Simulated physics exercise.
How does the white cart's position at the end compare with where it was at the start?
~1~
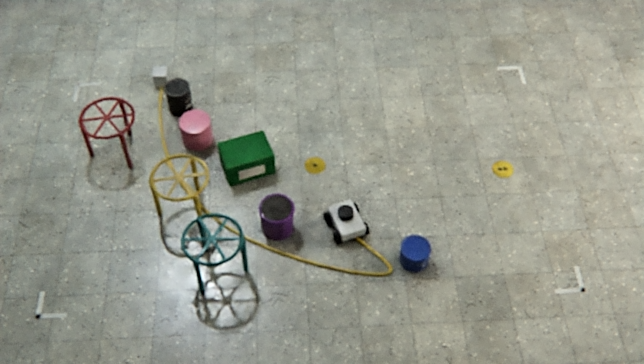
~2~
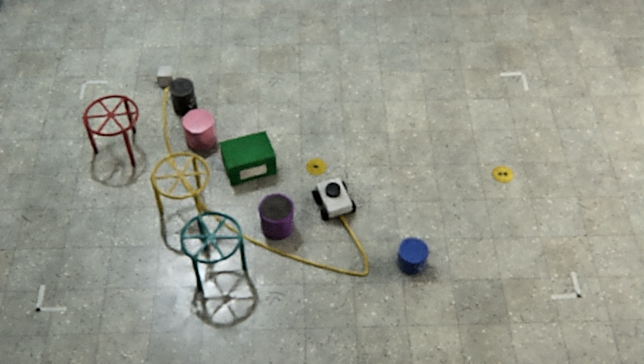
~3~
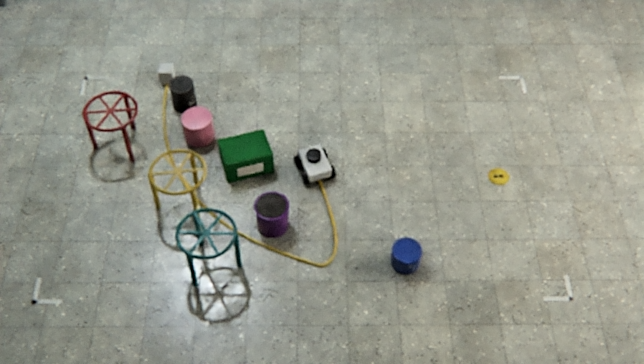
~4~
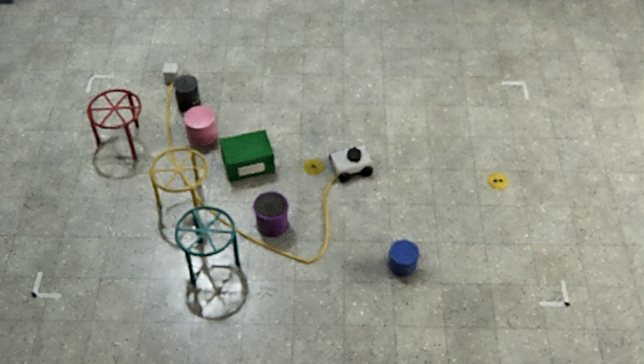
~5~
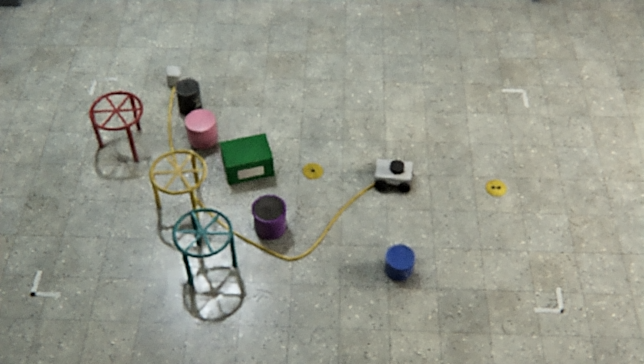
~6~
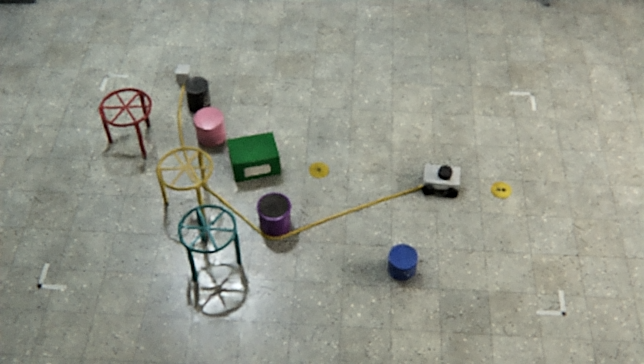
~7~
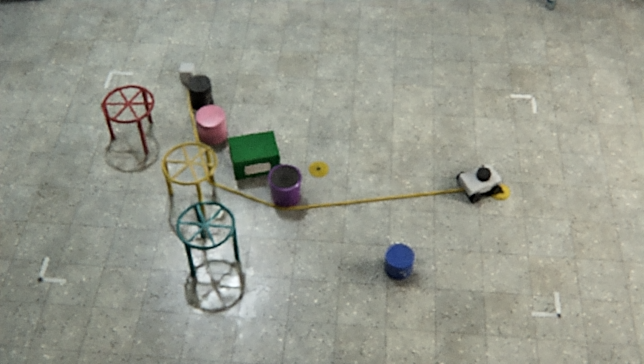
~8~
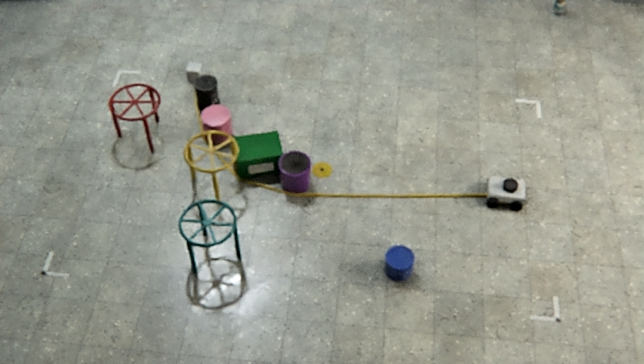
At the start the cart is between the purple pot and the blue bucket. At the end it is well to the right and slightly higher up the floor, over the far yellow mark.
